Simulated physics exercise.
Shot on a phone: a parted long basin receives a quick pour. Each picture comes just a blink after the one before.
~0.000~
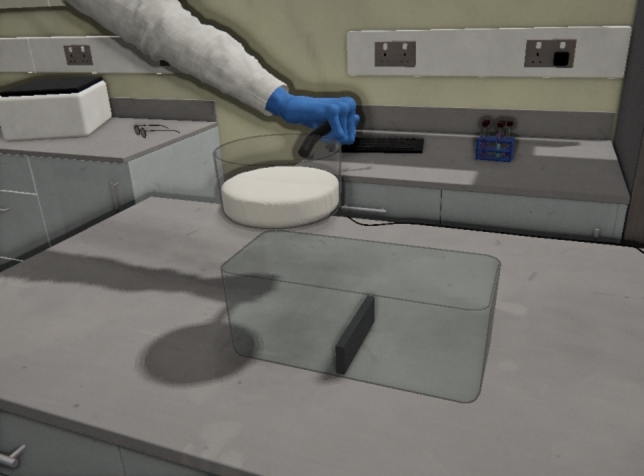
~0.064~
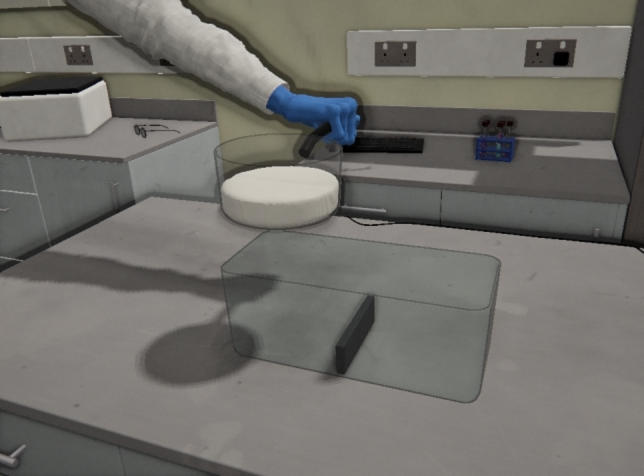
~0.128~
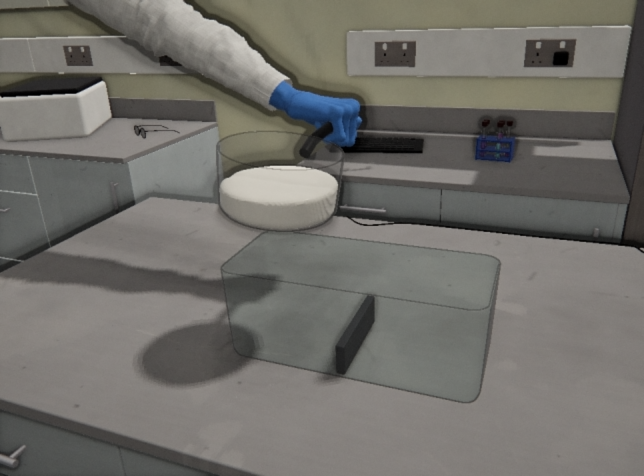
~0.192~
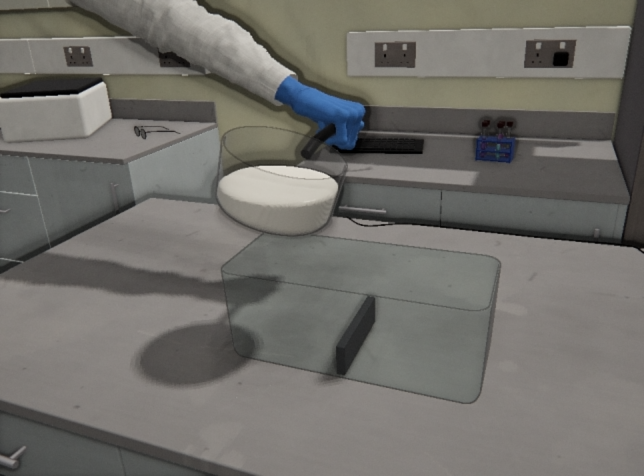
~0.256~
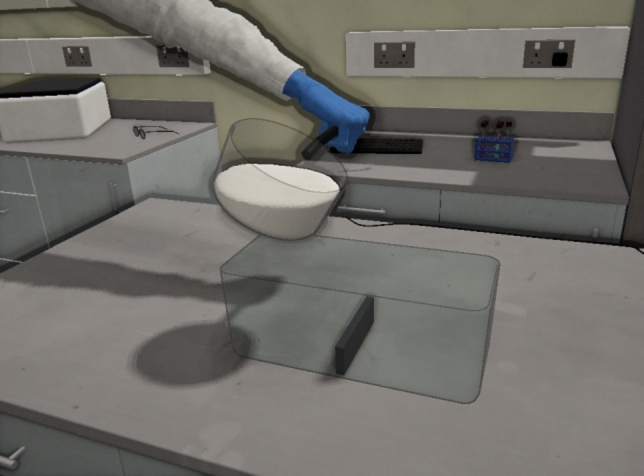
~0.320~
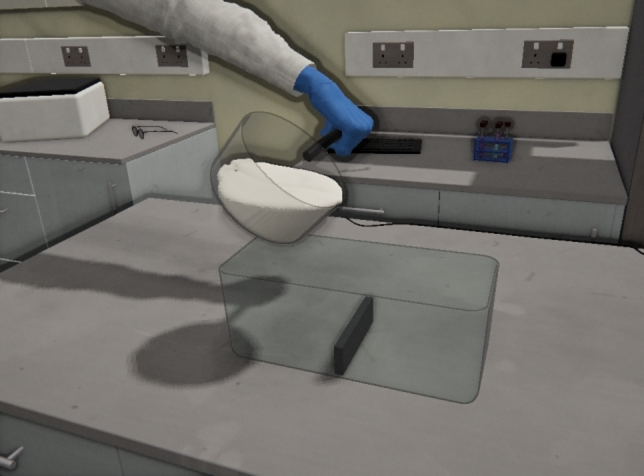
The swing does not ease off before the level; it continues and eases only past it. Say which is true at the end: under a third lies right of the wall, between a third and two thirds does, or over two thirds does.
Most likely one third to two thirds will rest right of the wall.
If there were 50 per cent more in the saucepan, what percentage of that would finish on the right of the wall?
About 60 in a hundred.
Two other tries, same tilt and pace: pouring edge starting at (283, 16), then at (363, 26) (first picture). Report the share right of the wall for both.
Estimate, in order: 20 and 85 per cent.
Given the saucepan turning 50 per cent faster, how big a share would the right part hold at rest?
Roughly 35 percent.
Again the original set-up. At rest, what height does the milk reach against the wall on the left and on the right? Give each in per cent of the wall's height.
I'd say close to 30 per cent on the left side and 30 on the right.
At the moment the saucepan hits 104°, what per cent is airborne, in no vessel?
That works out near 15 percent.
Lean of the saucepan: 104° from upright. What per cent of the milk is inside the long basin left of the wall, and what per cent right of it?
The left part holds close to 20 per cent, the right part close to 40.
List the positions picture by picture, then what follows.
In the first frame, tilt 0°; pouring edge (336, 154); surface from (231, 177) to (336, 186); the long basin's rim runs from (244, 250) to (495, 284); the wall's top is at (357, 320).
In the second frame, tilt 2°; pouring edge (337, 156); surface from (231, 177) to (336, 187).
In the third frame, tilt 8°; pouring edge (340, 163); surface from (230, 175) to (336, 188).
In the fourth frame, tilt 17°; pouring edge (343, 174); surface from (229, 174) to (335, 190).
In the fifth frame, tilt 29°; pouring edge (342, 189); surface from (226, 169) to (338, 192).
In the sixth frame, tilt 43°; pouring edge (339, 204); surface from (230, 164) to (338, 194).
A moment on, the saucepan is tipped right over and 24 per cent is still to pour, 21 is left of the wall and 40 right of it.
Next, the saucepan is tipped right over and 3 per cent is still to pour, 46 is left of the wall and 48 right of it.
Then the saucepan is tipped right over and 0 per cent is still to pour, 51 is left of the wall and 48 right of it.
Later the saucepan is tipped right over and 0 per cent is still to pour, 51 is left of the wall and 48 right of it.
Finally, 51 per cent lies left of the wall, 48 right of it and 1 outside.
